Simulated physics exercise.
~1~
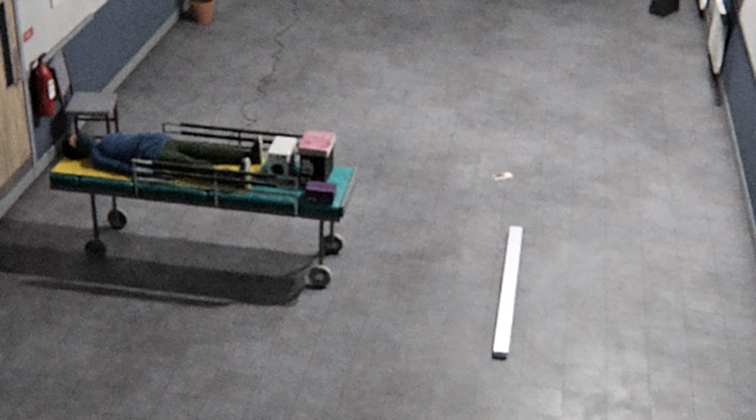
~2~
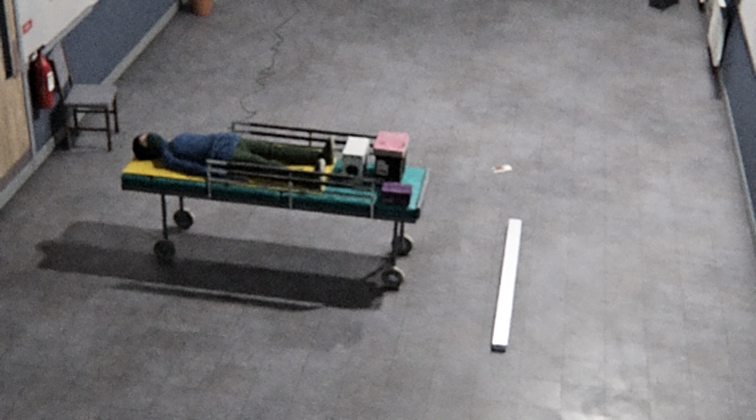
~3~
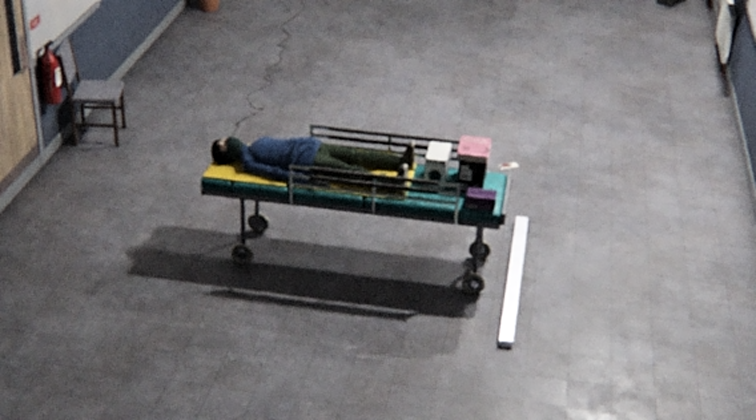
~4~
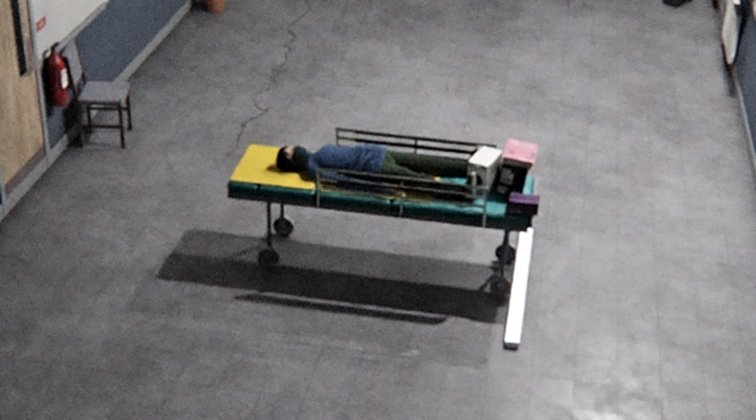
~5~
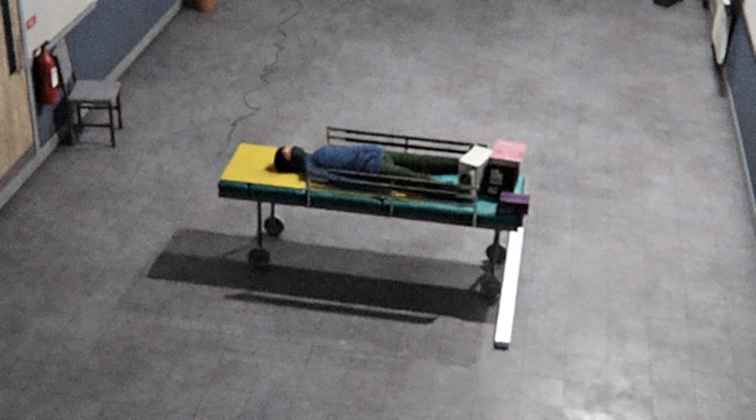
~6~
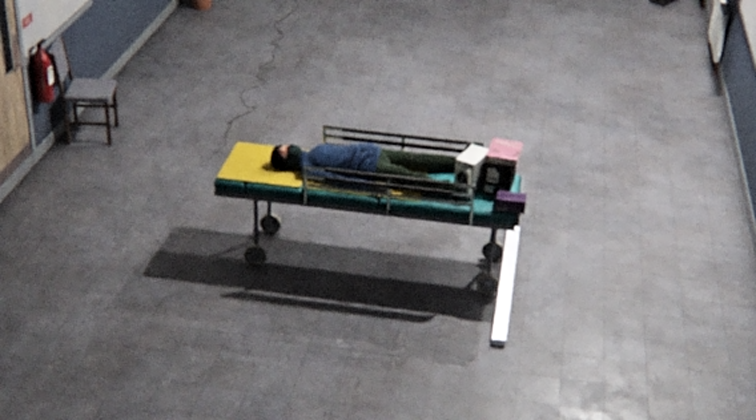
Limp person lying on a trolley rolling right, stopping at a white floor strip and sliding feet-first towards boxes that stay aboard.
